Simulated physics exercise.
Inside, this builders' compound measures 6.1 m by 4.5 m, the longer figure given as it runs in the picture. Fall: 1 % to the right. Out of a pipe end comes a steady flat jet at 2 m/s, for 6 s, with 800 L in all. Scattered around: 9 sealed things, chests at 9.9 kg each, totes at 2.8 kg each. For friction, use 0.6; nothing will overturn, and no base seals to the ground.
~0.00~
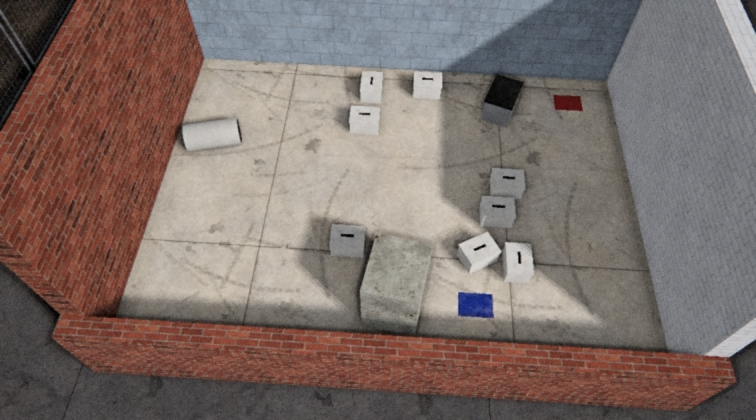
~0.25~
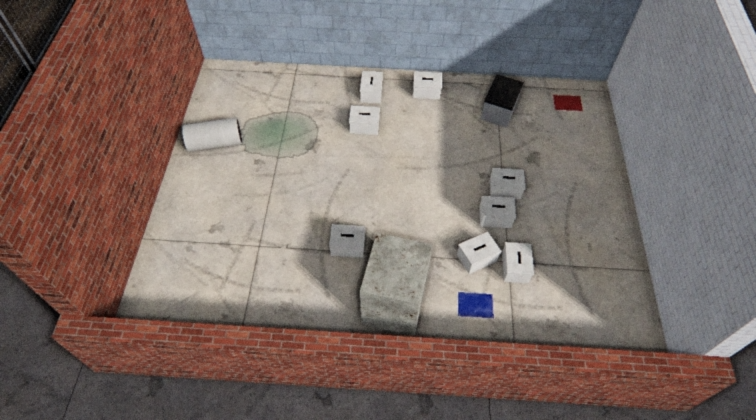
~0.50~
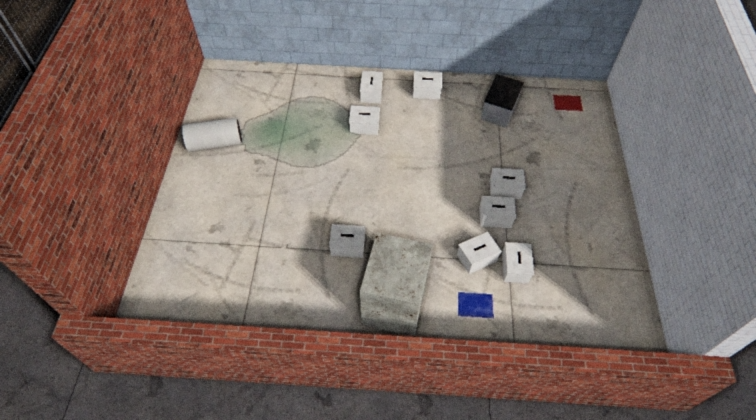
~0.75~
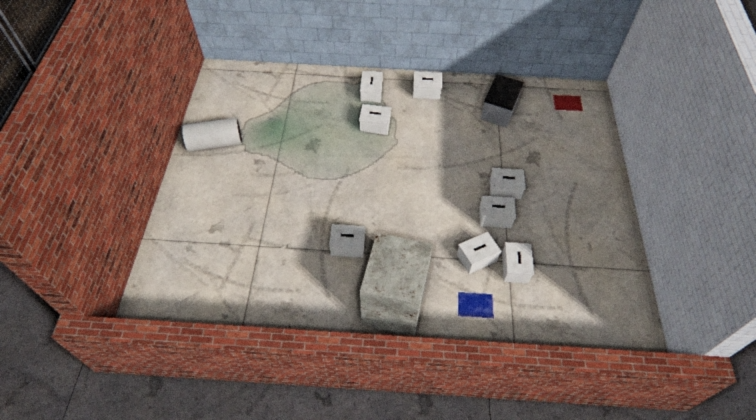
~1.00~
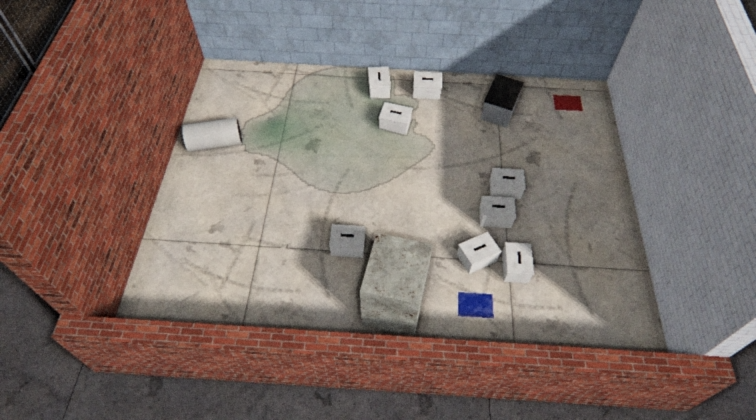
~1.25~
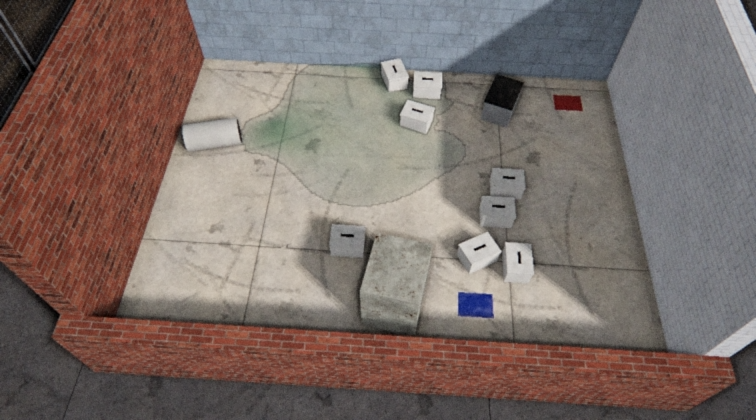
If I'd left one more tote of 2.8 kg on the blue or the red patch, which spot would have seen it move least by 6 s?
The blue spot would.
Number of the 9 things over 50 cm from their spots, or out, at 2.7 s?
The count is 3.
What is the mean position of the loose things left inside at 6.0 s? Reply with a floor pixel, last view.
They average out to somewhere around (559, 233).
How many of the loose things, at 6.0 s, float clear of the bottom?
At that instant the tally stands at 6.
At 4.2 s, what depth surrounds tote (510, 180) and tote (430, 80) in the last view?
Close to 3 and 7 centimetres.
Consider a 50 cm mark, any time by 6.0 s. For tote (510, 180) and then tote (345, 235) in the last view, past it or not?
Exceeds it; stays within.
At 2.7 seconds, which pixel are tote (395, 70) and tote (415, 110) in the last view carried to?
Approx. (491, 74); approx. (478, 100).
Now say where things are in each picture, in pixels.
In the first picture, a tote at (364, 114) rests on the ground; a tote at (372, 81), on the bottom; the blue patch at (476, 305); the red patch at (568, 103); 0.0 m2 under water; 0 of 9 have shifted.
In the second picture, a tote at (364, 114) rests on the ground; a tote at (372, 81), on the bottom; the blue patch at (476, 305); the red patch at (568, 103); 0.6 m2 under water; 0 of 9 have shifted.
In the third picture, a tote at (364, 114), on the bottom; a tote at (372, 81) rests on the ground; the blue patch at (476, 305); the red patch at (568, 103); water covers 1.4 m2; 0 of 9 have shifted.
In the fourth picture, a tote at (375, 114), on the bottom, 15 cm from its start; a tote at (372, 81) rests on the ground; the blue patch at (476, 305); the red patch at (568, 103); water covers 2.4 m2; 1 of 9 have shifted.
In the fifth picture, a tote at (396, 113) rests on the ground, 43 cm from its start; a tote at (379, 77), on the bottom, 14 cm from its start; the blue patch at (476, 305); the red patch at (568, 103); water covers 3.8 m2; 2 of 9 have shifted.
In the sixth picture, a tote at (417, 111) rests on the ground, 73 cm from its start; a tote at (395, 69), on the bottom, 41 cm from its start; the blue patch at (476, 305); the red patch at (568, 103); 5.1 m2 under water; 2 of 9 have shifted.
After 1.8 s on blue it would be 0 cm off in 0 cm of water; on red it would be 0 cm off in 0 cm of water.
After 2.7 s on blue it would be 0 cm off in 0 cm of water; on red it would be 0 cm off in 0 cm of water.
After 4.2 s on blue it would be 0 cm off in 2 cm of water; on red it would be 62 cm off in 7 cm of water.
After 6.0 s on blue it would be 2 cm off in 1 cm of water; on red it would be 123 cm off in 10 cm of water.
